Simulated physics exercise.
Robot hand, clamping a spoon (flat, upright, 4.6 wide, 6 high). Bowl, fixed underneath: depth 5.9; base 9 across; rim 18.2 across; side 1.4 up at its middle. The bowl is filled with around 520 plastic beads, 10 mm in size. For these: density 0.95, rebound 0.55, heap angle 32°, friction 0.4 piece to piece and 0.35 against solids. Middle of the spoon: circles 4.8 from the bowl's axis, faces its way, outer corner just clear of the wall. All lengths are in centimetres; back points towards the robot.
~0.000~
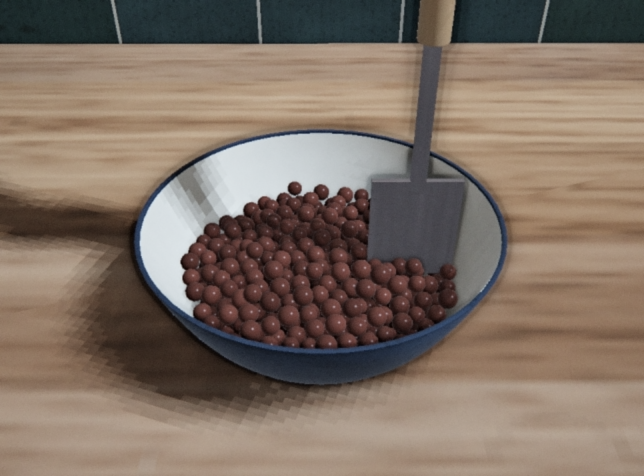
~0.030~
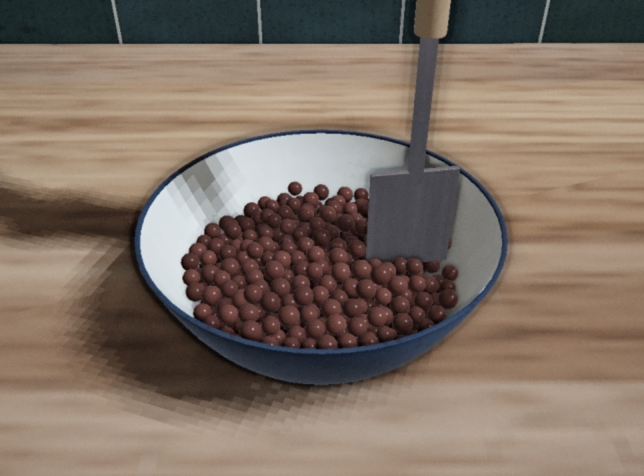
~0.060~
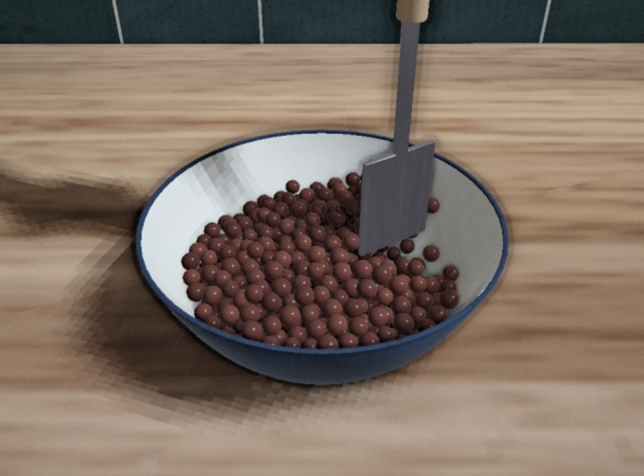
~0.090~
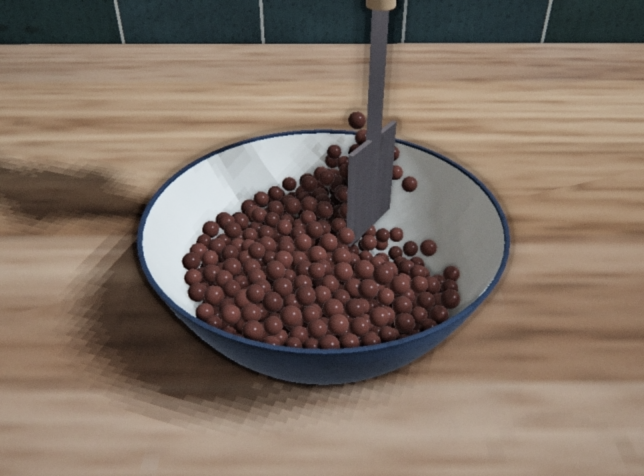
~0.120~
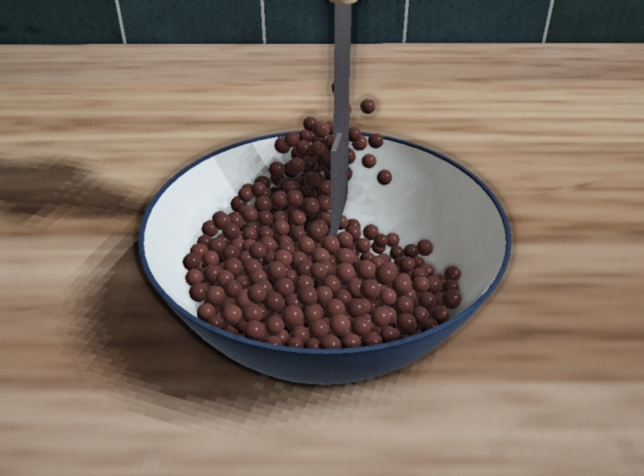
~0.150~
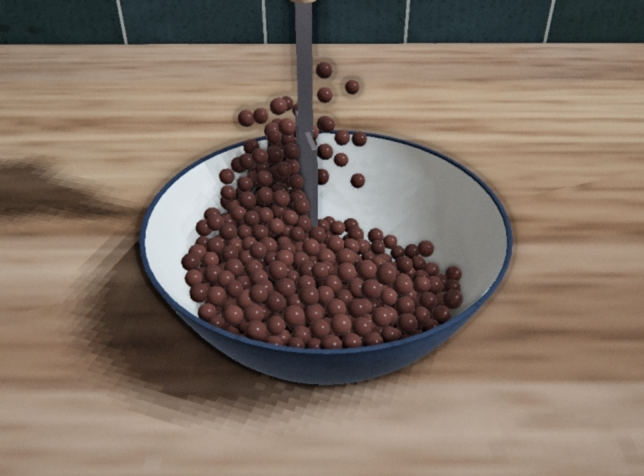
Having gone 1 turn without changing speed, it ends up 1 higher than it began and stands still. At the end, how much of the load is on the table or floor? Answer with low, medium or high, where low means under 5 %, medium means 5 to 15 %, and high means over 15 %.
High.
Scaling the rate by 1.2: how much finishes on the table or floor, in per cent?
I'd say about 25 %.
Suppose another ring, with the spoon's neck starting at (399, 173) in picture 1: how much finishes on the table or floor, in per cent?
It comes to around 20 percent.
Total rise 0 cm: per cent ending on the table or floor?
Around 30 percent of it.
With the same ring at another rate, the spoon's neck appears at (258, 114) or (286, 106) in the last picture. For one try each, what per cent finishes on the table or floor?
Well, about 30 percent the first time and about 25 percent the second.
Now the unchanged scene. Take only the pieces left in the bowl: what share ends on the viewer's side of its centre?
45 %.
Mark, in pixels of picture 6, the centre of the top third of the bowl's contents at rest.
(368, 243).
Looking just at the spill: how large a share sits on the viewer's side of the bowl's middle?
I'd estimate some 60 per cent.
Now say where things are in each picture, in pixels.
Spoon neck at (421, 153), 0° round; upper third of the load around (315, 260), from x 190 to 450, top at y 190; 517 in the bowl, in the first frame.
Spoon neck at (418, 144), 9° round; upper third of the load around (318, 259), from x 190 to 450, top at y 190, in the second frame.
Spoon neck at (402, 126), 32° round; upper third of the load around (326, 245), from x 190 to 450, top at y 170, in the third frame.
Spoon neck at (375, 112), 55° round; upper third of the load around (320, 235), from x 190 to 450, top at y 120, in the fourth frame.
Spoon neck at (341, 104), 79° round; upper third of the load around (302, 229), from x 190 to 455, top at y 90; 514 in the bowl, 3 in flight or on the tool, in the fifth frame.
Spoon neck at (305, 104), 103° round; upper third of the load around (279, 220), from x 190 to 455, top at y 70; 513 in the bowl, 4 in flight or on the tool, in the sixth frame.
By 0.27 s, 199° round, highest piece 9 above the table; 475 in the bowl, 10 on the table or floor, 32 in flight or on the tool.
By 0.39 s, 296° round, highest piece 9 above the table; 432 in the bowl, 52 on the table or floor, 33 in flight or on the tool.
By 0.65 s, 0° round, highest piece 5 above the table; 397 in the bowl, 119 on the table or floor, 1 in flight or on the tool.
By 1.35 s, 0° round, highest piece 5 above the table; 397 in the bowl, 120 on the table or floor.
Final count, 397 in the bowl, 120 on the table or floor. That is 23 % on the table or floor.
